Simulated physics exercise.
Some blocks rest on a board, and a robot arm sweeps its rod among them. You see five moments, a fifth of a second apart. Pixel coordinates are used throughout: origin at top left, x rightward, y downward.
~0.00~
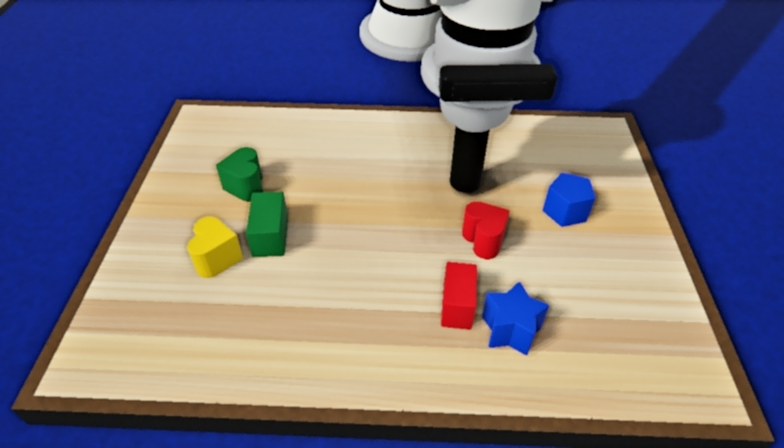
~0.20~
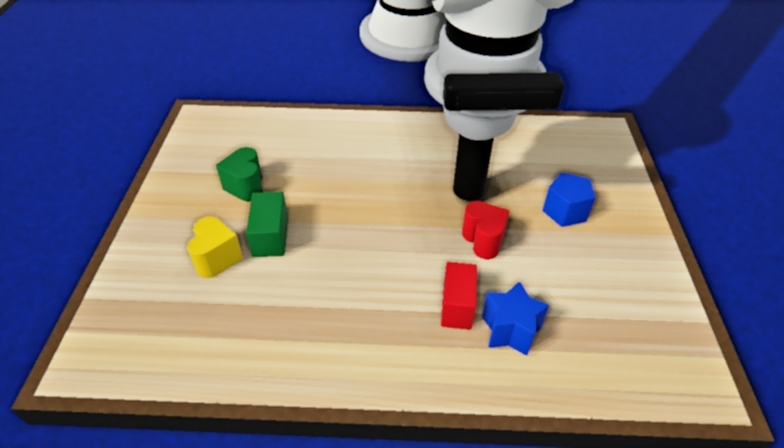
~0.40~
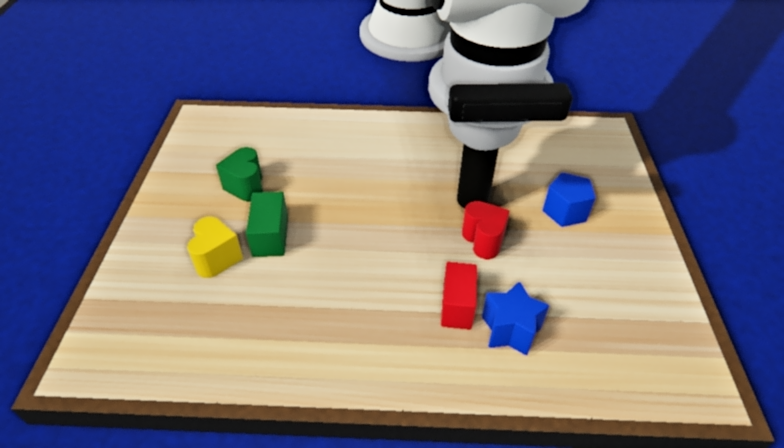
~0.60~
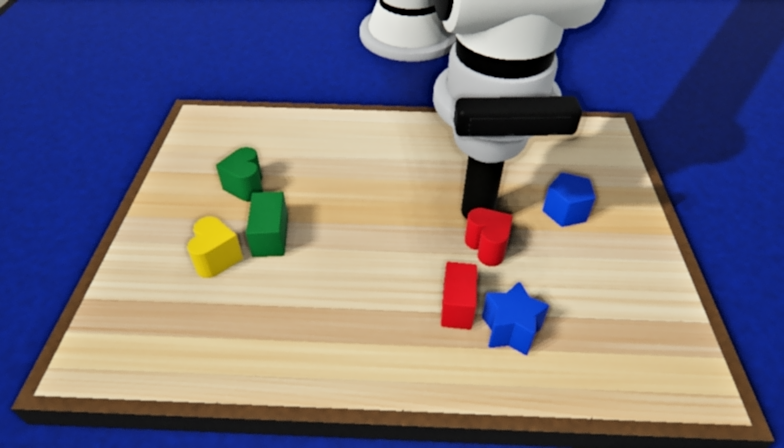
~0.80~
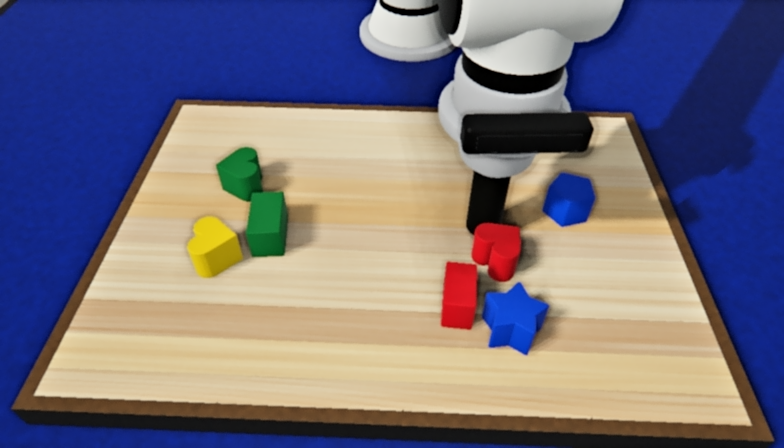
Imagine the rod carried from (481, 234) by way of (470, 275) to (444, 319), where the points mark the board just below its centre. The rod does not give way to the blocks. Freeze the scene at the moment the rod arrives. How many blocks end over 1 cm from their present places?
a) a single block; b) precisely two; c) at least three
The correct letter is b.
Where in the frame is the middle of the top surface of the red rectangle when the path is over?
If I read the scene right, the answer is (429, 334).
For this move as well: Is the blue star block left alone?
I expect so.
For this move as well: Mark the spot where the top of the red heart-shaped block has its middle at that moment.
Its top middle: (511, 266).
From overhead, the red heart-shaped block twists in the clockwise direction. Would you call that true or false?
The statement is incorrect.
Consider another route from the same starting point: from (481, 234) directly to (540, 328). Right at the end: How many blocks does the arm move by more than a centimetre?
There will be two blocks displaced.
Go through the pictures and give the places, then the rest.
The first picture shows tip of the rod (465, 183), middles of tops, red rectangle (461, 283), red heart-shaped block (488, 216), blue star block (517, 307).
The second picture shows rod (469, 190), nothing pushed.
The third picture shows rod (473, 200), nothing pushed.
The fourth picture shows rod (477, 212), red heart-shaped block (492, 223).
The fifth picture shows rod (483, 226), red rectangle (461, 283), red heart-shaped block (501, 238), blue star block (517, 307).
What follows on the original path. One third of the way, rod (478, 254); red heart-shaped block (510, 259), turned 50° anticlockwise.
Two thirds of the way, rod (463, 282); red rectangle (450, 301); red heart-shaped block (511, 266), turned 70° anticlockwise.
At the end, rod (445, 312); red rectangle (429, 334); red heart-shaped block (511, 266), turned 70° anticlockwise; blue star block unmoved.
